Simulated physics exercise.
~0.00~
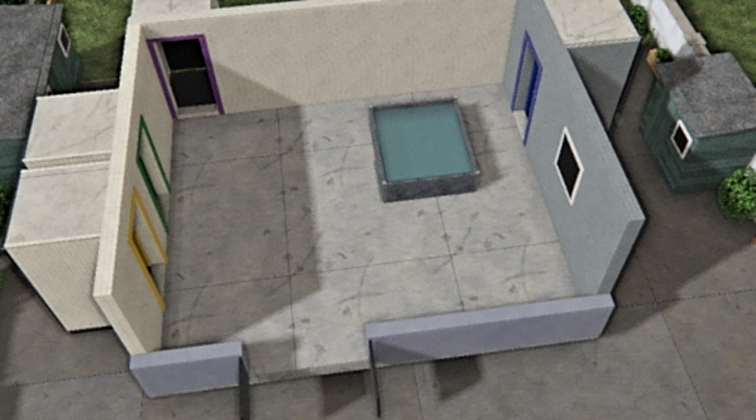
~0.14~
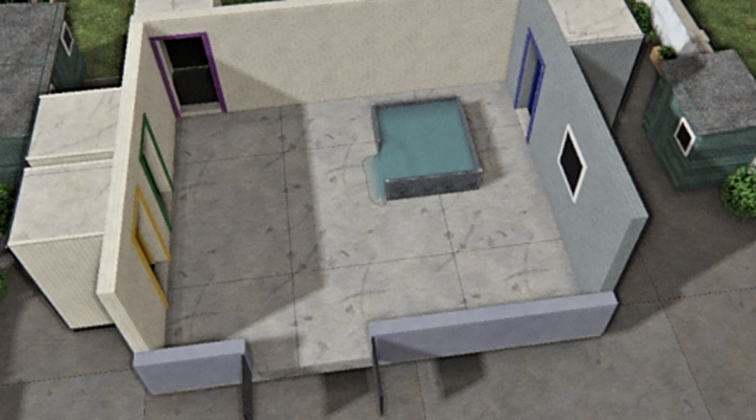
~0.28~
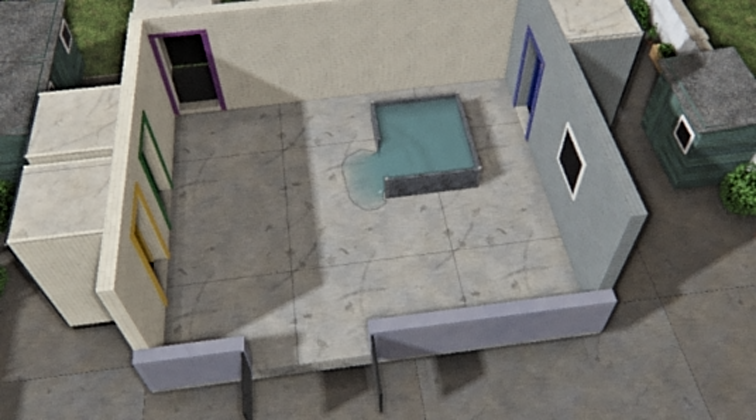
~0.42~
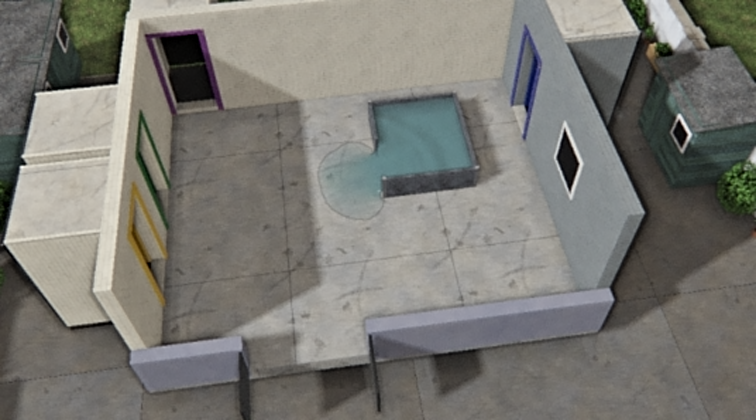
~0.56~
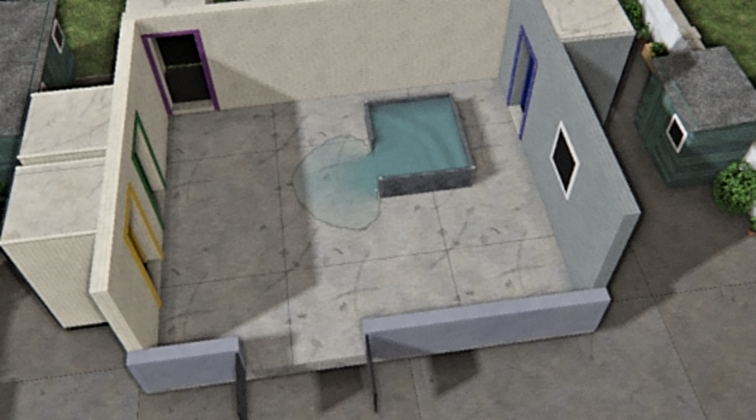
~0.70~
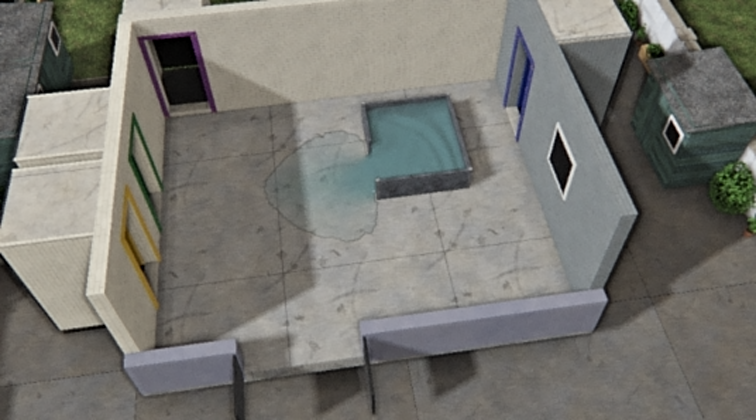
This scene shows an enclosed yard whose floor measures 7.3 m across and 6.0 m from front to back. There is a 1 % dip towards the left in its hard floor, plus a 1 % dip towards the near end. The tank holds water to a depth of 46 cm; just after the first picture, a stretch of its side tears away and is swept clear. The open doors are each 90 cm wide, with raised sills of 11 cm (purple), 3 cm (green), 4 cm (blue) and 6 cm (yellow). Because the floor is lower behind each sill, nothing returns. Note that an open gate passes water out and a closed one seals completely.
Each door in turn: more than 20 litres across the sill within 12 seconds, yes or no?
Answers: Purple door, no; green door, yes; blue door, no; yellow door, yes.
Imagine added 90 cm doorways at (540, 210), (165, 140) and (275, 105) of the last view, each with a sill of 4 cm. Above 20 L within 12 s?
Result in order - not enough, more than that, not enough.
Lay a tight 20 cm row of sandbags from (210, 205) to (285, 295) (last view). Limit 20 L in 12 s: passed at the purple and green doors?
Then the purple door is over the mark and the green door is over the mark.
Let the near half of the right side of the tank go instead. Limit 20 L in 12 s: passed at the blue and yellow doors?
At the blue door the limit is surpassed; at the yellow door it is not exceeded.
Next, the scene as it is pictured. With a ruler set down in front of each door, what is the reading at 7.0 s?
Centimetres: Purple 5 / green 8 / blue 0 / yellow 10.
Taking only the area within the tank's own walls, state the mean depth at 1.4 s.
Average depth: About 33 cm.
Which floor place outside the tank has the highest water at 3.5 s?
Roughly (155, 363).
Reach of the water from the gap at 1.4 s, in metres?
Roughly 4.0 m.
After 1.4 s water covers 20 % of the floor and is deepest (29 cm) near (372, 191); purple door not reached, green door not reached, blue door not reached, yellow door not reached.
After 2.2 s water covers 40 % of the floor and is deepest (22 cm) near (372, 191); purple door not reached, green door 7 cm at the sill, 18 L in, blue door not reached, yellow door 7 cm at the sill, 0 L in.
After 3.5 s water covers 45 % of the floor and is deepest (23 cm) near (155, 363); purple door 11 cm at the sill, 0 L in, green door 13 cm at the sill, 94 L in, blue door not reached, yellow door 13 cm at the sill, 32 L in.
After 7.0 s water covers 55 % of the floor and is deepest (12 cm) near (155, 373); purple door 5 cm at the sill, 4 L in, green door 8 cm at the sill, 193 L in, blue door not reached, yellow door 10 cm at the sill, 69 L in.
After 12.0 s water covers 65 % of the floor and is deepest (10 cm) near (155, 373); purple door 3 cm at the sill, 4 L in, green door 6 cm at the sill, 263 L in, blue door not reached, yellow door 8 cm at the sill, 84 L in.
